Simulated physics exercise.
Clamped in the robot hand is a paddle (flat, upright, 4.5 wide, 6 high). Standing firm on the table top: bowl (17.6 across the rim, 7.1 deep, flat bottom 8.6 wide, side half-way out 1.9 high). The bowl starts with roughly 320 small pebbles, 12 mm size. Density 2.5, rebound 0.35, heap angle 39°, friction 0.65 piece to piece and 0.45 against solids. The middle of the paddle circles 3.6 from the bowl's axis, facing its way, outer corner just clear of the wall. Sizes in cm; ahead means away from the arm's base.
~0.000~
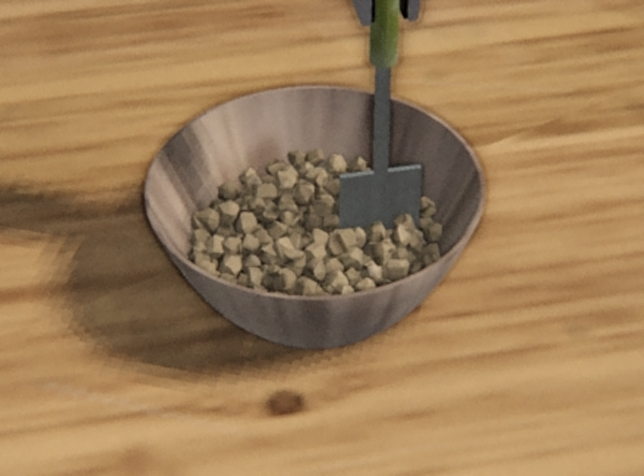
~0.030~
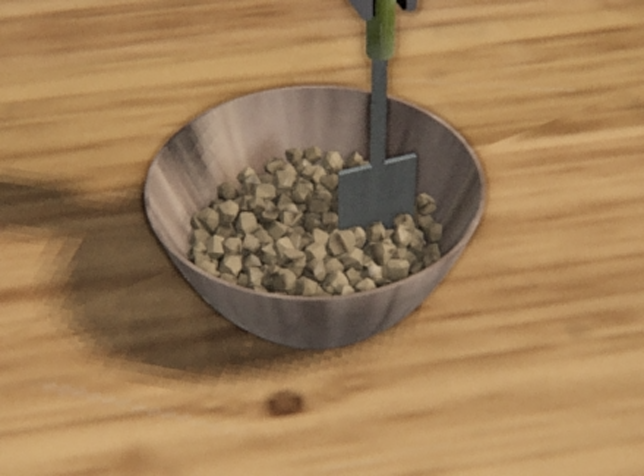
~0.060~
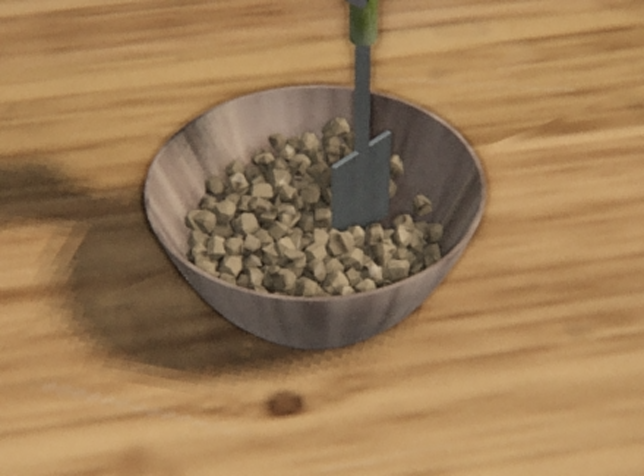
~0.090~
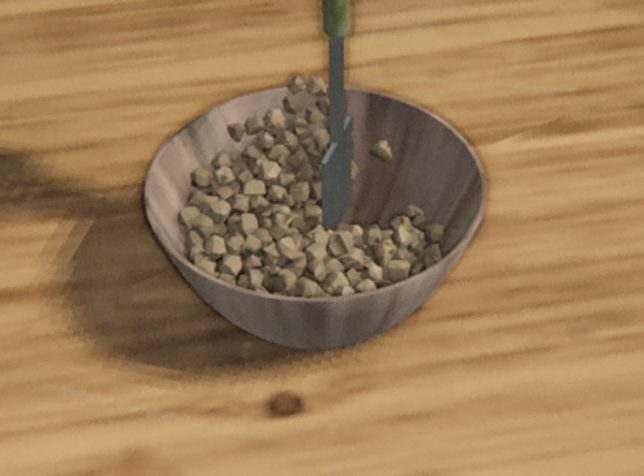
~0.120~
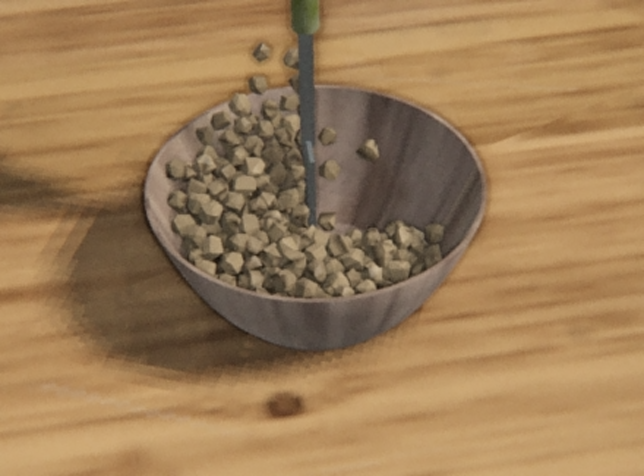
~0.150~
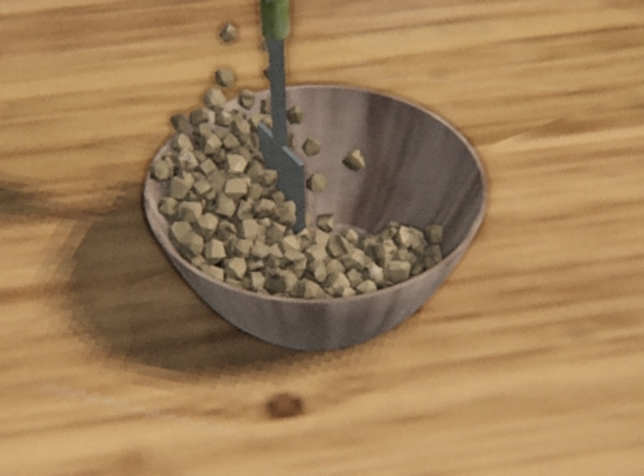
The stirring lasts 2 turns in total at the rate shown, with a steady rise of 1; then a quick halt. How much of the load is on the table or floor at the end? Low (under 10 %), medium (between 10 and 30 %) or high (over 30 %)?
Answer: High; over 30 % of the small pebbles finish on the table or floor.
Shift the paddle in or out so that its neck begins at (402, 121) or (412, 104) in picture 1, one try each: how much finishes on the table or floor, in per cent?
About 30 and 20 per cent.
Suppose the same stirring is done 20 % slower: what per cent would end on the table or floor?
Then about 30 per cent.
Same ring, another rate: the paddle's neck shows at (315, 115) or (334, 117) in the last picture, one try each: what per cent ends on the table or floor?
Some 20 and 20 per cent.
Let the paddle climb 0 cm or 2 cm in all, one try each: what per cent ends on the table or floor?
About 40 and 35 per cent.
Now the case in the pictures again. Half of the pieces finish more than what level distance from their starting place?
Roughly 11 cm.
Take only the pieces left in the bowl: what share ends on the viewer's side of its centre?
Roughly 40 per cent.
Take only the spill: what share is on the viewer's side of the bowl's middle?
Some 70 per cent.
After 0.42 s, 348° round, highest piece 11 above the table; 257 in the bowl, 50 on the table or floor, 13 in flight or on the tool.
After 0.70 s, 225° round, highest piece 10 above the table; 225 in the bowl, 86 on the table or floor, 9 in flight or on the tool.
After 1.03 s, 0° round, highest piece 7 above the table; 201 in the bowl, 119 on the table or floor.
After 1.73 s, 0° round, highest piece 7 above the table; 201 in the bowl, 119 on the table or floor.
In the end, 201 in the bowl, 119 on the table or floor. That is 37 % on the table or floor.
